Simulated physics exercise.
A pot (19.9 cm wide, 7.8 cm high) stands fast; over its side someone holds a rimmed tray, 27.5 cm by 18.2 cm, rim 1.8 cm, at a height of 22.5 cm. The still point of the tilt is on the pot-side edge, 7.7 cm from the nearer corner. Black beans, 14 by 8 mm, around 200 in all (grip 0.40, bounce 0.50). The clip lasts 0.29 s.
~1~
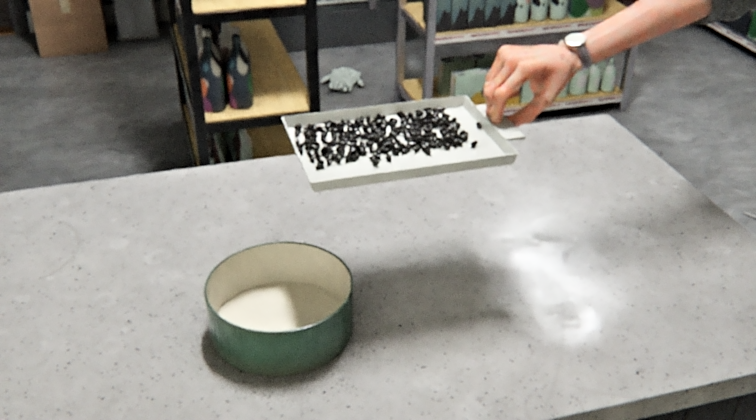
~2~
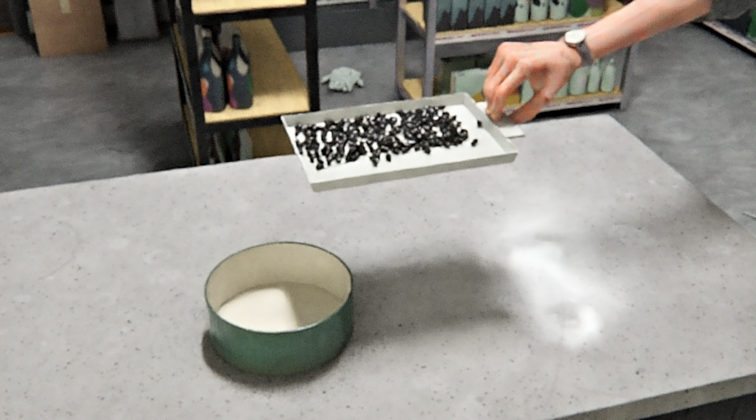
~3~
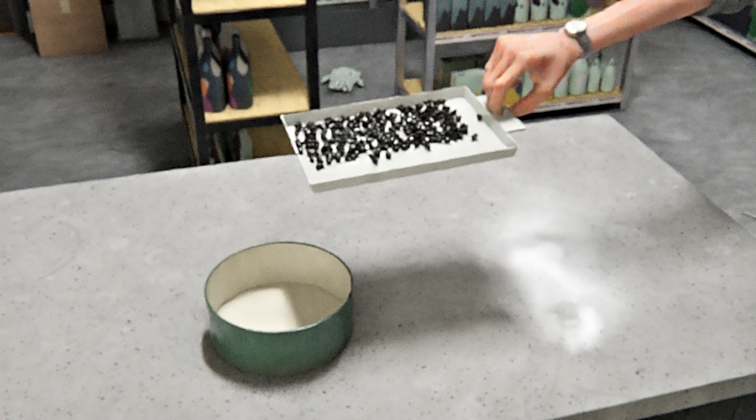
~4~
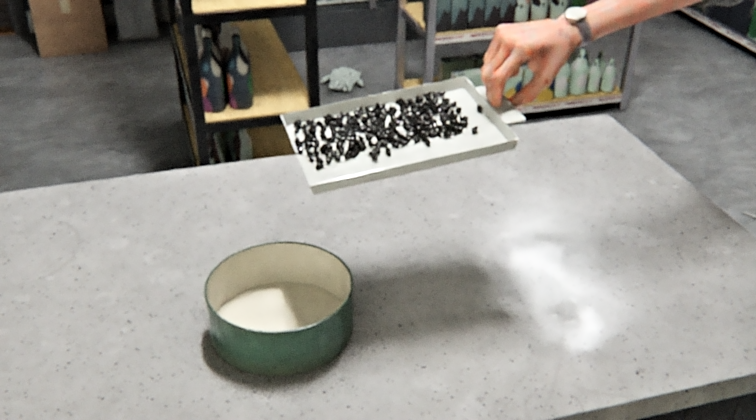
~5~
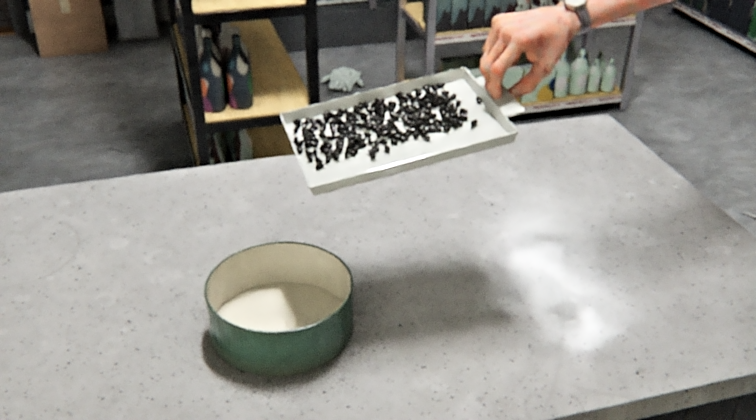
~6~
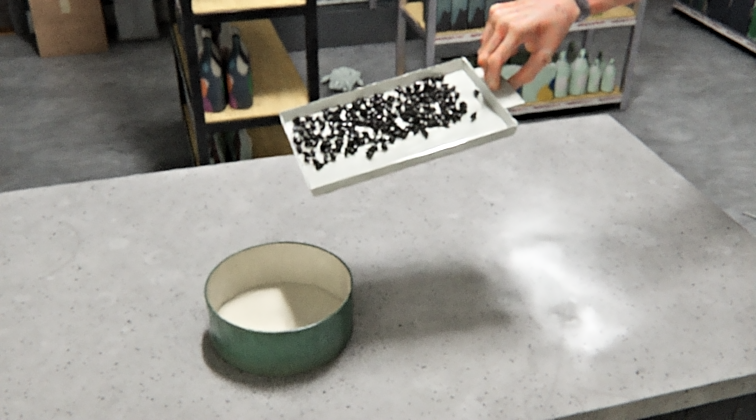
A pale rimmed tray scattered with black beans is held by its right end in a hand wearing a wristwatch, above and to the right of an open green pot with a cream interior. They are seen from slightly above at a speckled grey counter, with bottle-lined shelves behind. The hand gradually raises the tray's right side, slanting it down leftward, while pot and camera stay still.
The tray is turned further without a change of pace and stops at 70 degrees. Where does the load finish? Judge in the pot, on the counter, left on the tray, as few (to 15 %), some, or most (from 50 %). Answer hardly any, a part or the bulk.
Pot the bulk, counter hardly any, tray a part.
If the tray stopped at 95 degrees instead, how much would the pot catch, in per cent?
In that case some 100 per cent.
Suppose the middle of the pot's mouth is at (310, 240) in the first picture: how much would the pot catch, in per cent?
About 25 per cent.
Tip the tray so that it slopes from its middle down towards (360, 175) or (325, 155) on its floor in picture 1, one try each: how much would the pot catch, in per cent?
Some 80 and 30 per cent.
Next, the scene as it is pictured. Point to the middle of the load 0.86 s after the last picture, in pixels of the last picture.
Near (315, 161).
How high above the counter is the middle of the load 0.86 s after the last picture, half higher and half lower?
About 24 cm.
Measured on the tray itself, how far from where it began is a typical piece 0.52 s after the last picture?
Roughly 8 cm.
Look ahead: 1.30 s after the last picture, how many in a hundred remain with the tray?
Some 65 per cent of the load.
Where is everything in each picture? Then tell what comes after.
The first picture shows tray tilt 0 degrees, front corners at (314, 180) and (514, 152); middle of the pieces at (382, 135); pot at (279, 283).
The second picture shows tray tilt 1 degrees, front corners at (313, 180) and (514, 150); middle of the pieces at (382, 134).
The third picture shows tray tilt 3 degrees, front corners at (313, 181) and (514, 145), lowest corner left front; middle of the pieces at (382, 130).
The fourth picture shows tray tilt 6 degrees, front corners at (313, 183) and (514, 138), lowest corner left front; middle of the pieces at (382, 126).
The fifth picture shows tray tilt 9 degrees, front corners at (312, 184) and (514, 131), lowest corner left front; middle of the pieces at (381, 122).
The sixth picture shows tray tilt 12 degrees, front corners at (312, 186) and (513, 124), lowest corner left front; middle of the pieces at (380, 118); pot at (279, 283).
Then, 0.52 s after the last picture, tilt 40 degrees; the tray holds 100 %, the pot 0 %.
Then, 0.86 s after the last picture, tilt 58 degrees; the tray holds 85 %, the pot 10 %.
Then, 1.30 s after the last picture, tilt 70 degrees; the tray holds 65 %, the pot 20 %.
In the end, pot 75 %, counter 0 %, tray 25 %.
